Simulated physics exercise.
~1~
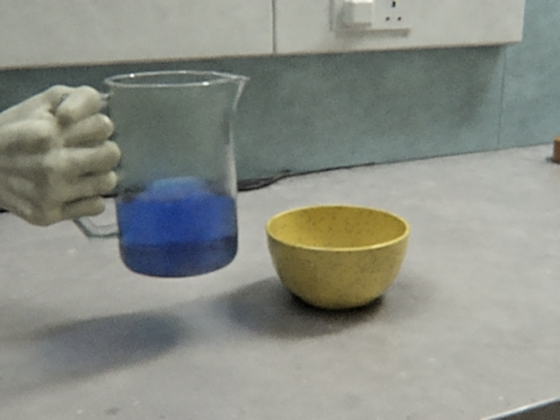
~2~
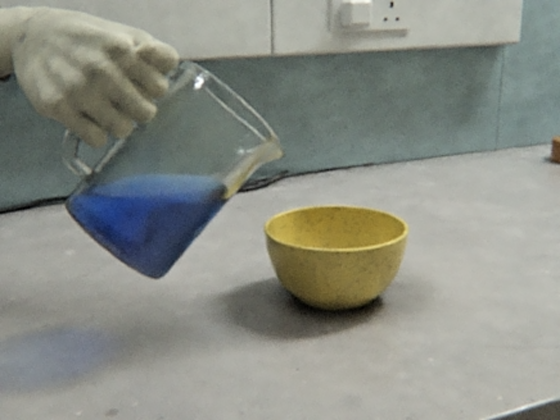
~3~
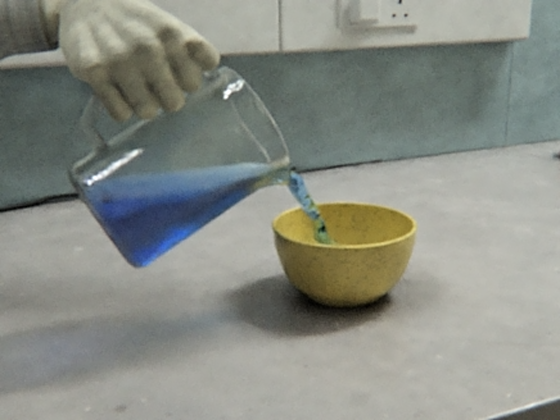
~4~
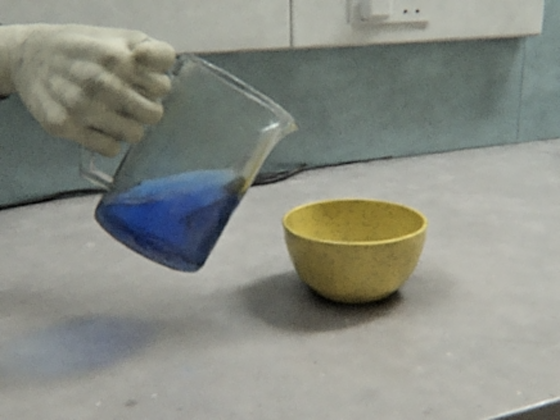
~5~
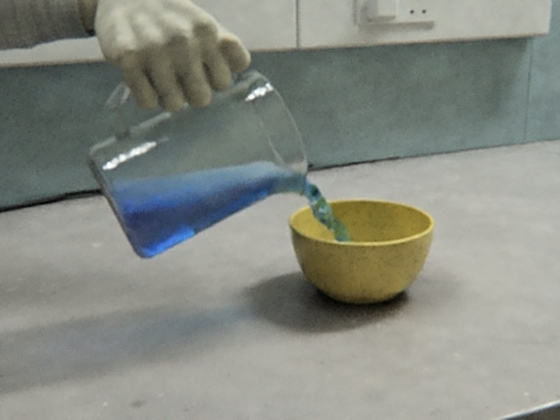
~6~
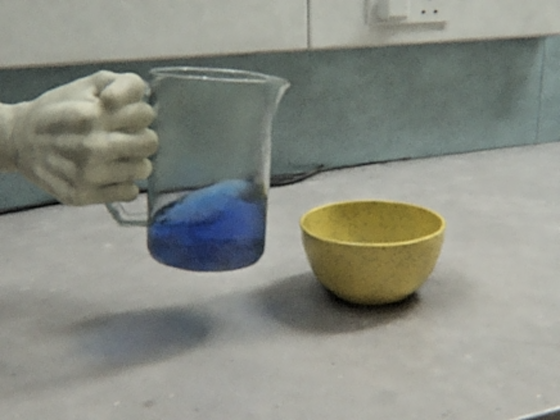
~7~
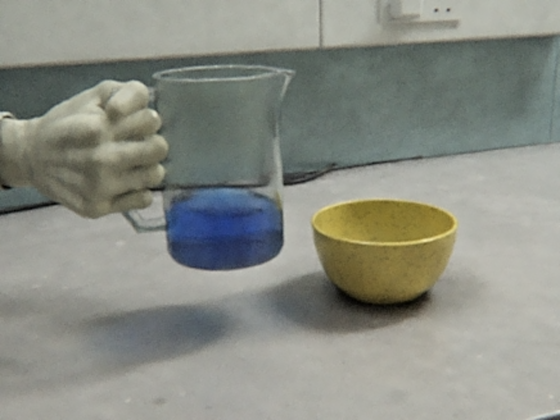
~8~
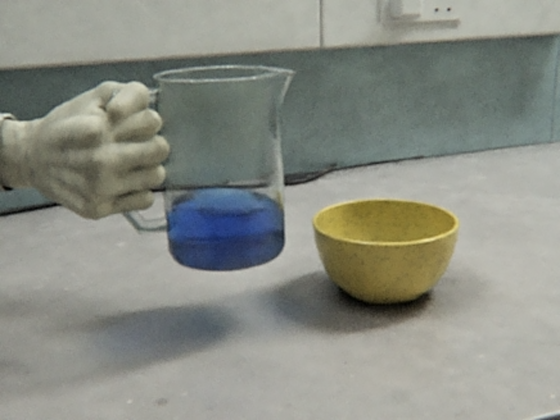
The clip opens on a gloved hand holding a clear glass pitcher of blue liquid upright beside a speckled yellow bowl on a grey counter. The hand lifts and tips the pitcher to the right until a thin stream runs from its spout into the bowl. It then eases the pitcher partway back, and the stream stops. Next it tilts the pitcher steeply again, sending a second stream into the bowl. Finally the hand levels the pitcher and holds it still beside the bowl, with blue liquid still in it and no spill visible on the counter.
